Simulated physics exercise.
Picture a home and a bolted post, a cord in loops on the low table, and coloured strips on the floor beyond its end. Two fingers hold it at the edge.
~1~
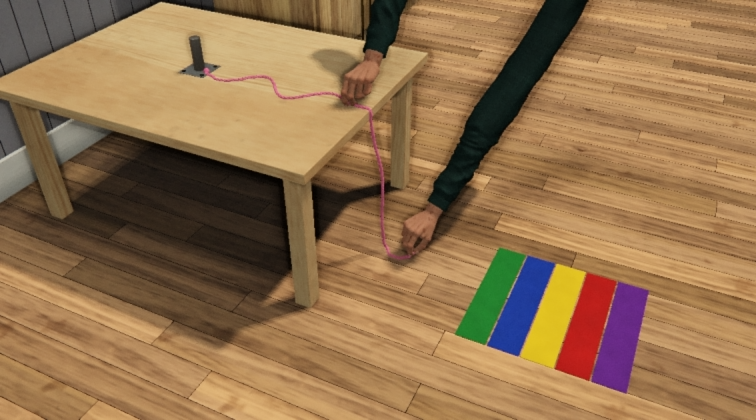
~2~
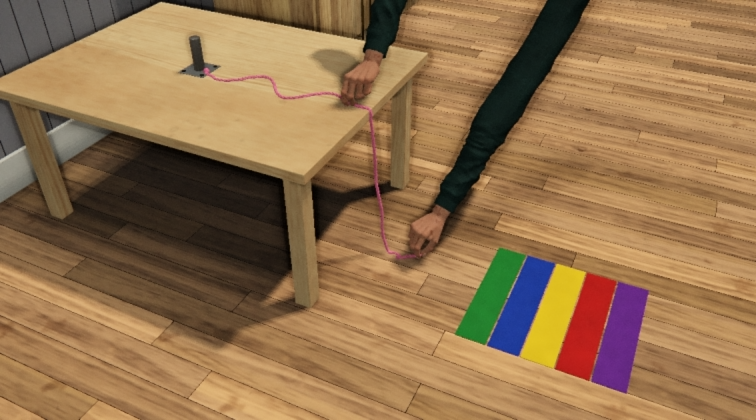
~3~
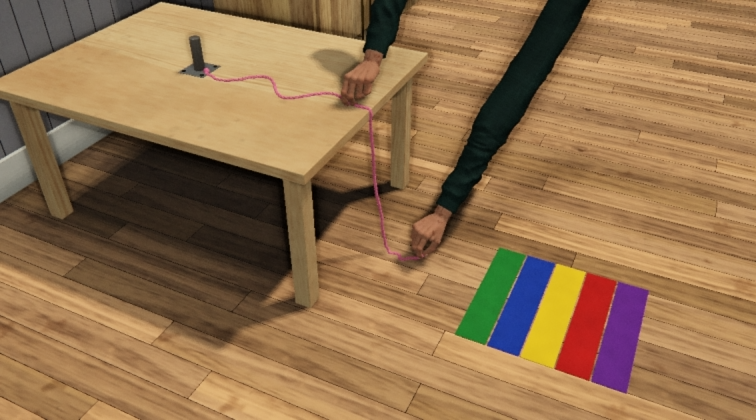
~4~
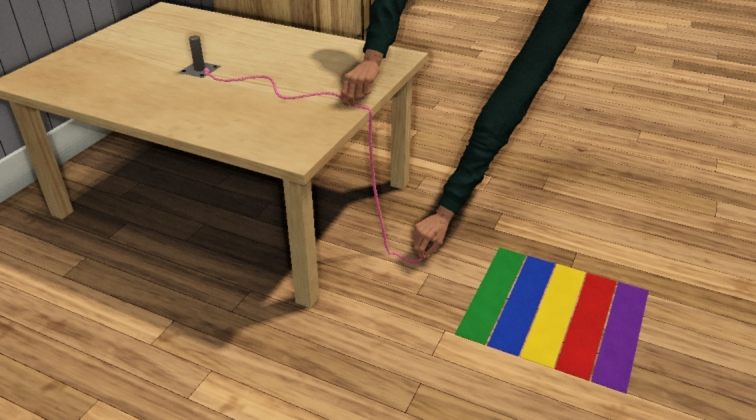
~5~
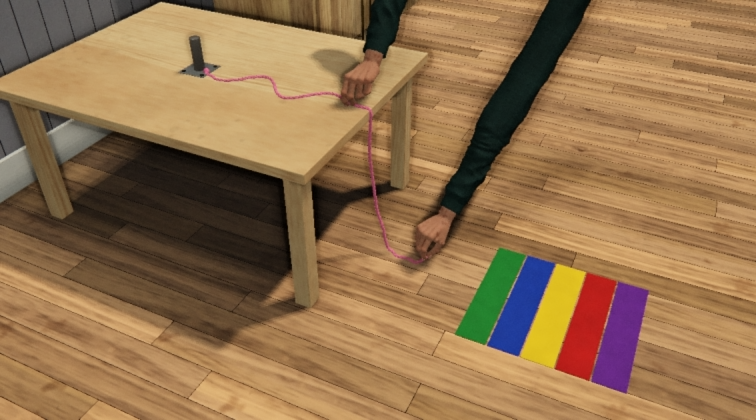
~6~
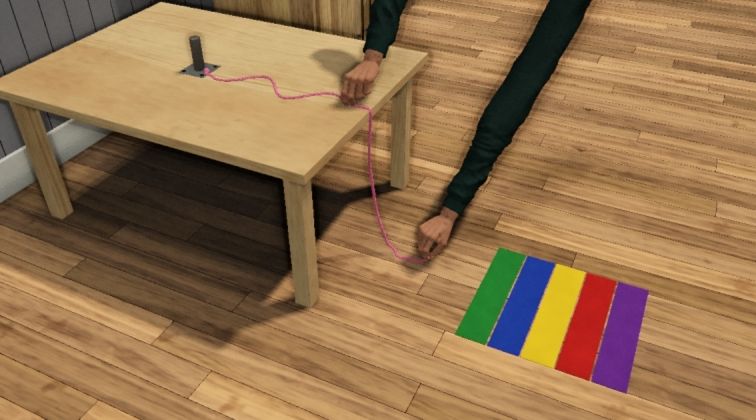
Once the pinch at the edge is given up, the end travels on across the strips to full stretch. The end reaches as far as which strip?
As far as the yellow strip.
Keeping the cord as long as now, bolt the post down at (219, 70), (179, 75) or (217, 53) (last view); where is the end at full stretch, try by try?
First close to (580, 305), next close to (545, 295), last close to (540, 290).
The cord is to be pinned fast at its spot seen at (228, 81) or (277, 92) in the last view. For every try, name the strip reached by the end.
Try 1: Yellow; try 2: Blue.
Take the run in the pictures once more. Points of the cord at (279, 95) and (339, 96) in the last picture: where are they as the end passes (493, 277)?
Roughly (307, 94) for one and roughly (366, 109) for the other.
Soon after, end near (493, 277); over green.
Then, end near (534, 290); over blue.
At full stretch, end near (559, 297); over yellow. The yellow one.
